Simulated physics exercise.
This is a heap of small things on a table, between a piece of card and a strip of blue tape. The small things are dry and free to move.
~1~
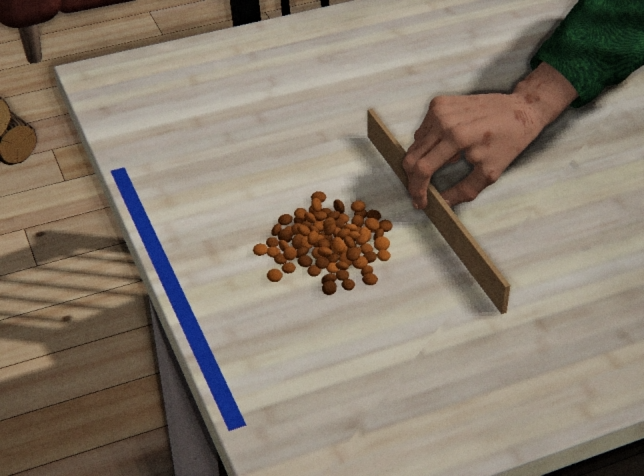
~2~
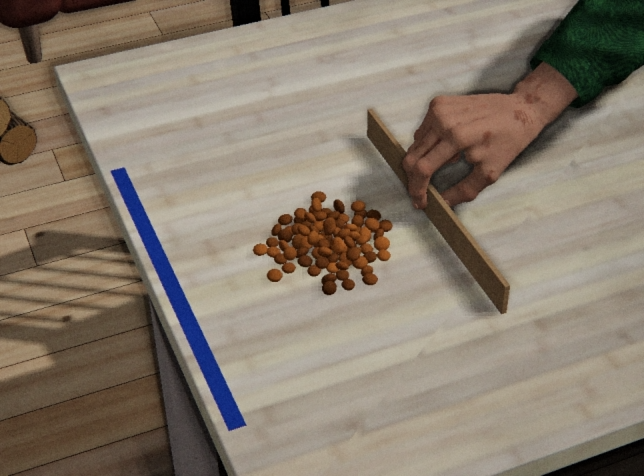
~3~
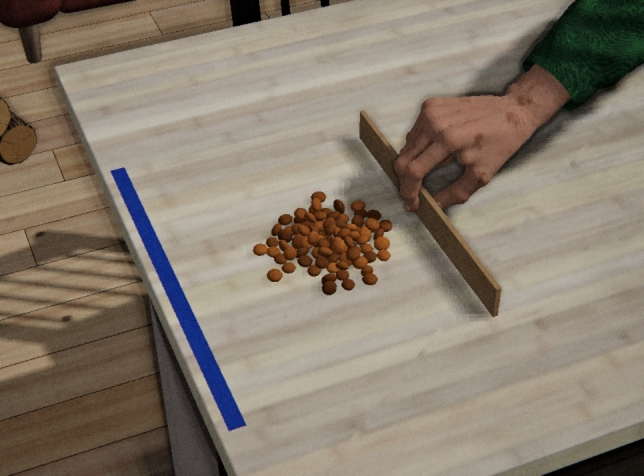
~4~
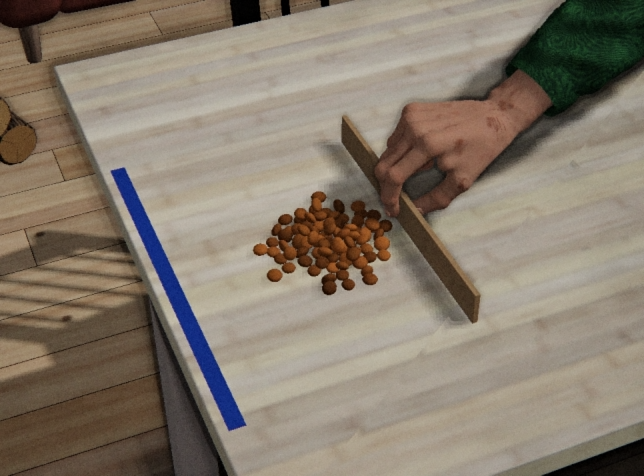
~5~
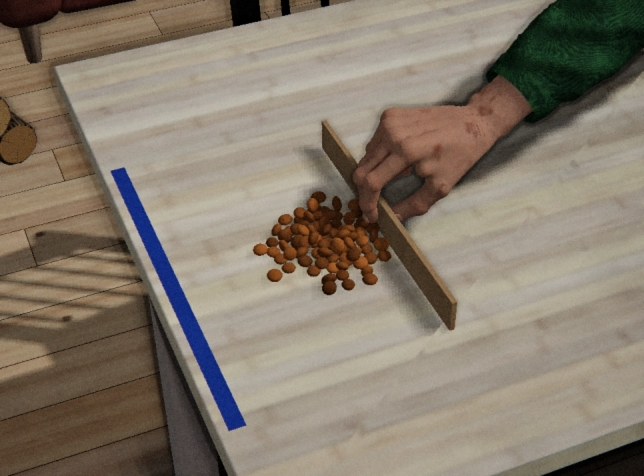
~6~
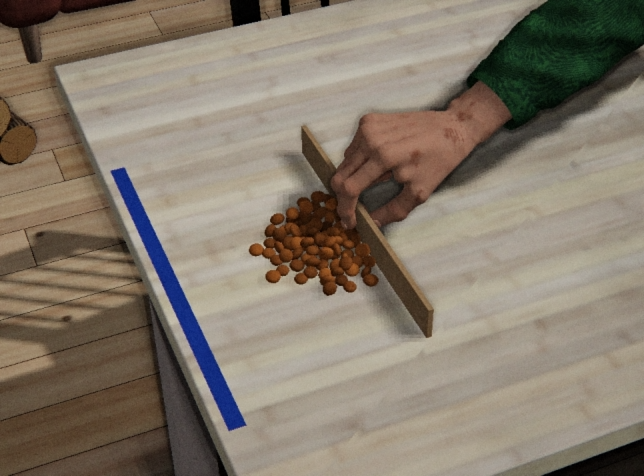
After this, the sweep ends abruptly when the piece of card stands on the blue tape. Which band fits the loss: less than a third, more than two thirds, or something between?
The part that falls is over two thirds.
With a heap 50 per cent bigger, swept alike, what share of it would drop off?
Close to 100 per cent.
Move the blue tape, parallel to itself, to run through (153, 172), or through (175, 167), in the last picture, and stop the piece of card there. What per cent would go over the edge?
About 50 and 20 per cent.
Soon, piece of card still moving, near (259, 237); heap all on the table, its front near (171, 275).
A while on, piece of card stopped at the blue tape; heap most over the edge.
Towards the end, piece of card stopped at the blue tape; heap all over the edge.
Finally, piece of card stopped at the blue tape; heap all over the edge.
